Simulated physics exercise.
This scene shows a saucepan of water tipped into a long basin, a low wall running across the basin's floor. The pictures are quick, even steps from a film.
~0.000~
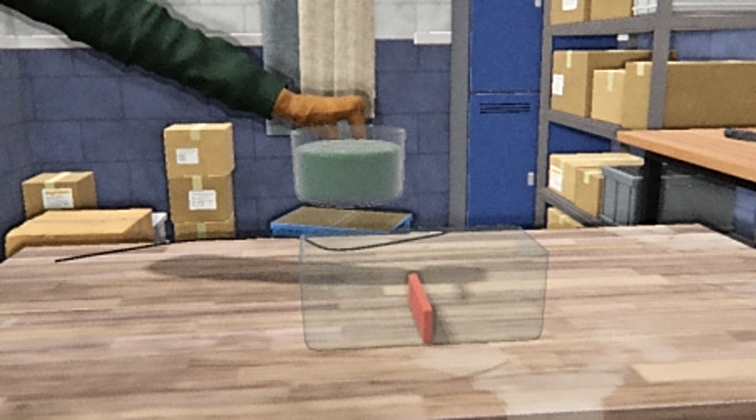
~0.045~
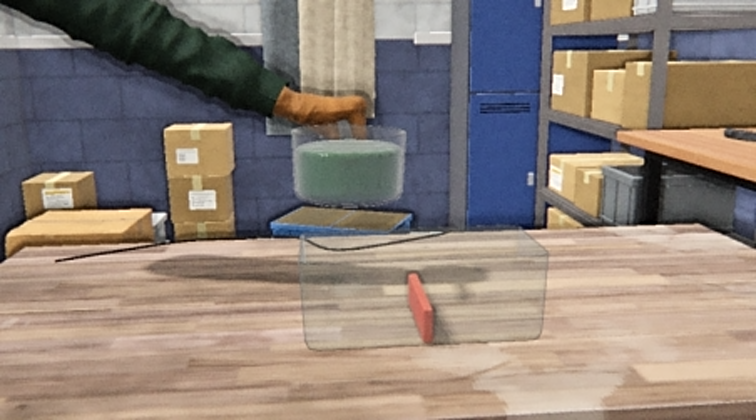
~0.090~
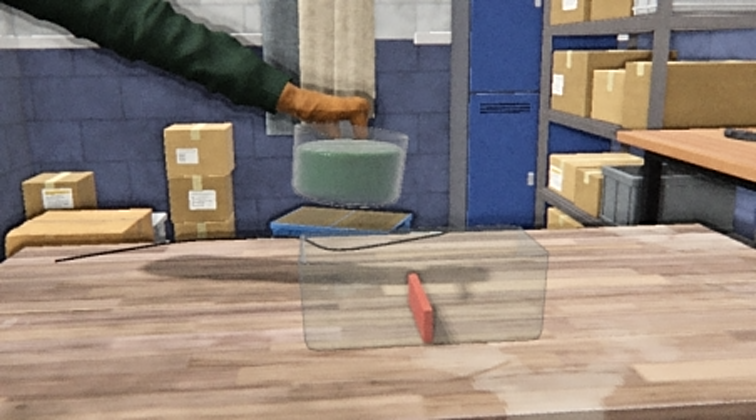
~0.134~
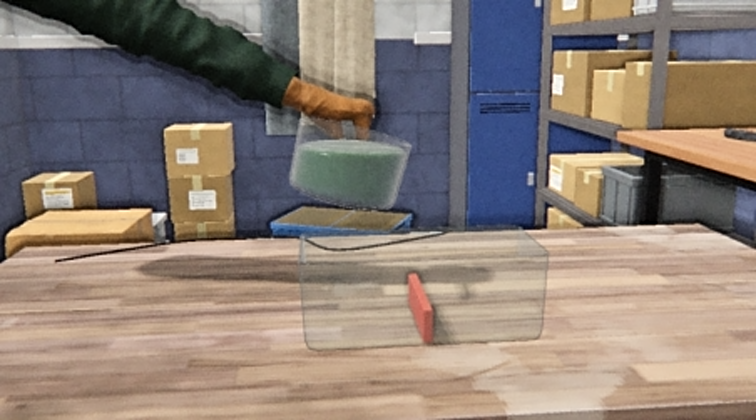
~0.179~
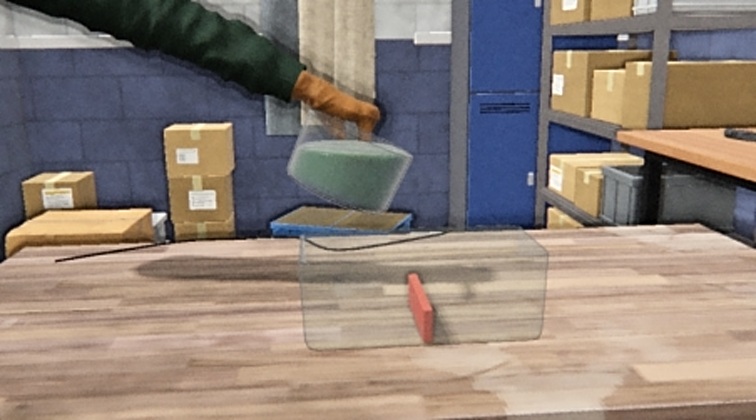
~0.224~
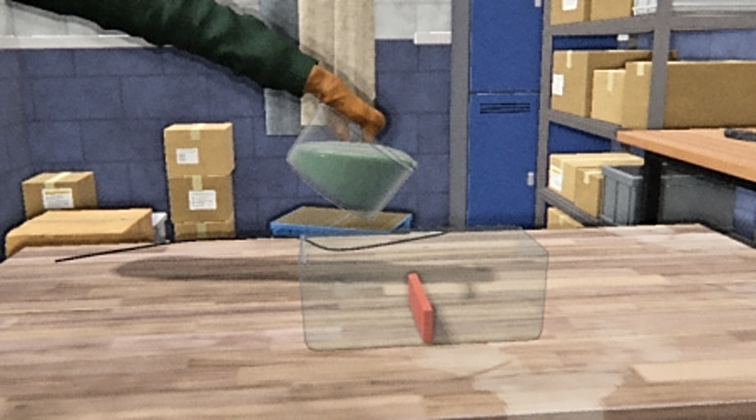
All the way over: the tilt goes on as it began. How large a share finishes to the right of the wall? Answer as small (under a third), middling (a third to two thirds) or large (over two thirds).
Middling, between a third and two thirds.
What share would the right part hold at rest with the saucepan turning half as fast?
Roughly 75 percent.
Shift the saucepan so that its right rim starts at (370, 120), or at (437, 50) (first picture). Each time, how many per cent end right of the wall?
Estimate, first then second: 30 per cent and 75 per cent.
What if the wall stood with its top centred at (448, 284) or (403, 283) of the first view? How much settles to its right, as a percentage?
Roughly 20 % and then 80 %.
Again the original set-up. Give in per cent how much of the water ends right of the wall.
It works out to around 60 percent.
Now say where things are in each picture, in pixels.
In the first picture, it leans 0°; its right rim is at (403, 132); the water meets the walls at (295, 148) and (401, 146); the long basin's rim runs from (301, 249) to (533, 240); the wall's top is at (420, 292).
In the second picture, it leans 2°; its right rim is at (404, 133); the water meets the walls at (295, 148) and (401, 146).
In the third picture, it leans 7°; its right rim is at (406, 138); the water meets the walls at (296, 147) and (403, 147).
In the fourth picture, it leans 14°; its right rim is at (409, 146); the water meets the walls at (298, 147) and (405, 150).
In the fifth picture, it leans 25°; its right rim is at (411, 157); the water meets the walls at (296, 148) and (410, 152).
In the sixth picture, it leans 37°; its right rim is at (410, 170); the water meets the walls at (292, 148) and (407, 161); 2 per cent is over the edge.
A moment on, the saucepan is tipped right over and 25 per cent is still to pour, 3 is left of the wall and 41 right of it.
Next, the saucepan is tipped right over and 4 per cent is still to pour, 28 is left of the wall and 60 right of it.
Then the saucepan is tipped right over and 0 per cent is still to pour, 39 is left of the wall and 59 right of it.
Later the saucepan is tipped right over and 0 per cent is still to pour, 40 is left of the wall and 58 right of it.
Finally, 40 per cent lies left of the wall, 58 right of it and 2 outside.
